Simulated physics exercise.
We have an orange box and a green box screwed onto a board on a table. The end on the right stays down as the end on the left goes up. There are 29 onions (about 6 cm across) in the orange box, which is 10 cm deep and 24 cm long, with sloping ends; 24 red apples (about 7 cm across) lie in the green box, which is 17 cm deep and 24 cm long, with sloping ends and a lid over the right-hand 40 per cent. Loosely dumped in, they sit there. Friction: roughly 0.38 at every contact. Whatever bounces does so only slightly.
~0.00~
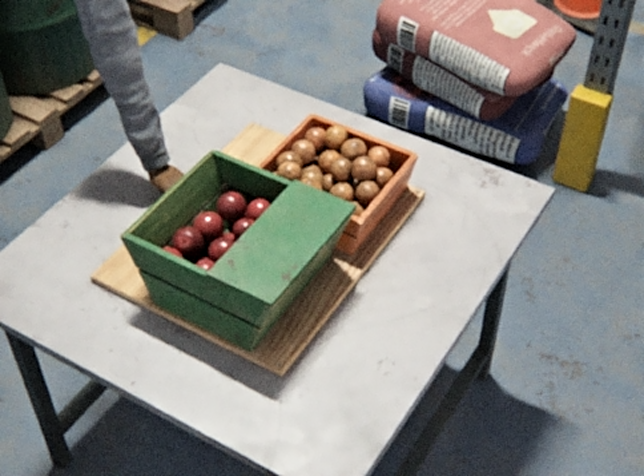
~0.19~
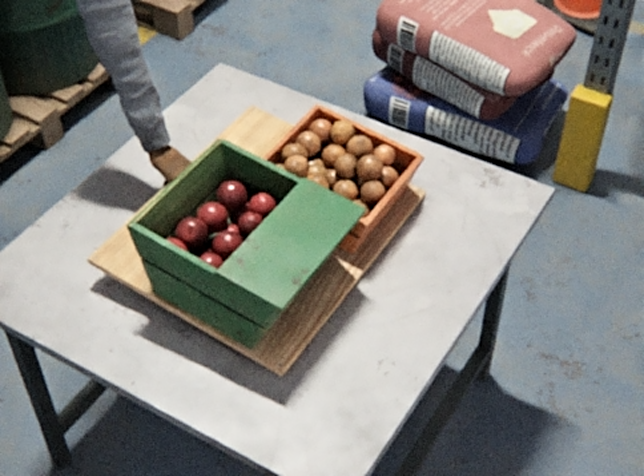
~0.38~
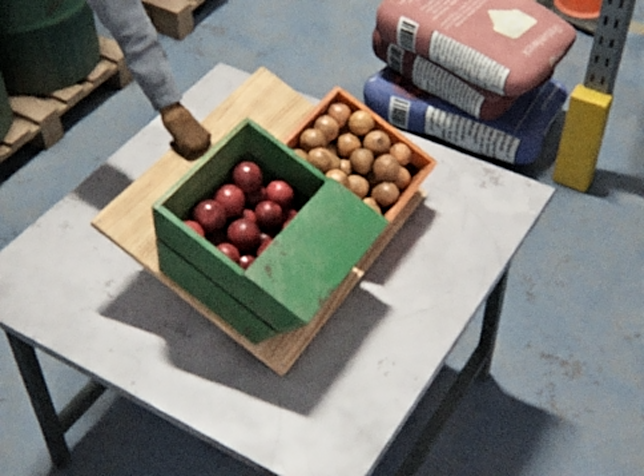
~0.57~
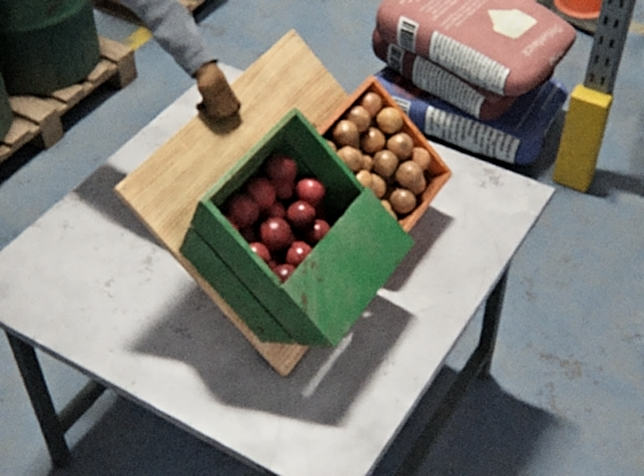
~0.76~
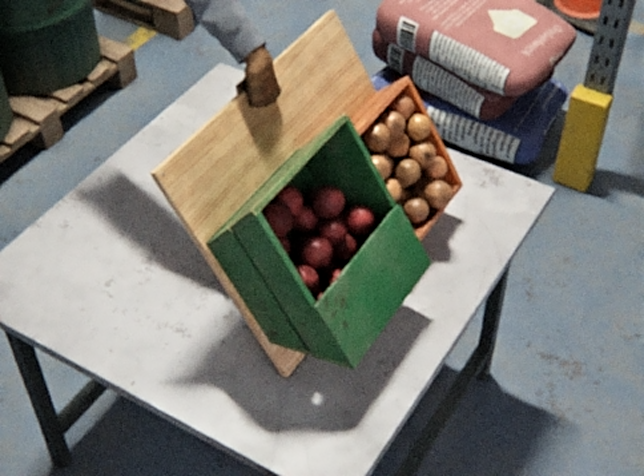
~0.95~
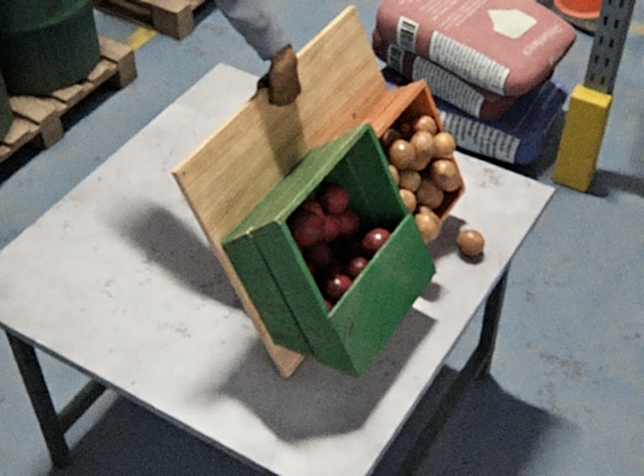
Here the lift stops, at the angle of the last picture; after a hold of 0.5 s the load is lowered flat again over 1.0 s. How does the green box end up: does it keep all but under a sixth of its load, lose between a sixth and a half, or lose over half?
The green box keeps all but under a sixth.
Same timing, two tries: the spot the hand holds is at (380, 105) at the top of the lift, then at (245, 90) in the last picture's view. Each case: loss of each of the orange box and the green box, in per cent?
First try, then second: The orange box sheds 100 then 30 per cent, and the green box sheds 0 then 0 per cent.
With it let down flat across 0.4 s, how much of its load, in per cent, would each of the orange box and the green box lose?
Orange box 40, green box 0 per cent.
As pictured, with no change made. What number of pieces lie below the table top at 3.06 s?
Around 8.
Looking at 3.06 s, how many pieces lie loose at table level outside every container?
Piece count: Roughly 4.
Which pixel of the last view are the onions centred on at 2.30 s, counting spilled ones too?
In the last picture they centre on about (374, 200).
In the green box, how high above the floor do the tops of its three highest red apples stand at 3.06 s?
15 cm or so.
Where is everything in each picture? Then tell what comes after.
In the first frame (places track the rim corner closest to us here, unless another is named), green box (268, 302); orange box (by its farthest rim corner) (313, 116); tipped 0°; all still inside.
In the second frame, green box (278, 306); orange box (319, 107); tipped 7°.
In the third frame, green box (302, 319); tipped 23°.
In the fourth frame, green box (330, 341); tipped 41°.
In the fifth frame, green box (349, 361); tipped 57°.
In the sixth frame, green box (355, 370); tipped 64°; 1 out, the lowest onion at (471, 243).
After 1.29 s, tilt 64°; the orange box is down by 8 of 29 and the green box has all 24.
After 1.71 s, tilt 53°; the orange box is down by 11 of 29 and the green box has all 24.
After 2.30 s, tilt 4°; the orange box is down by 11 of 29 and the green box has all 24.
Outcome (at 3.06 s), the orange box is down by 11 of 29 and the green box has all 24. Asked share, 0 of 24, 0 per cent.
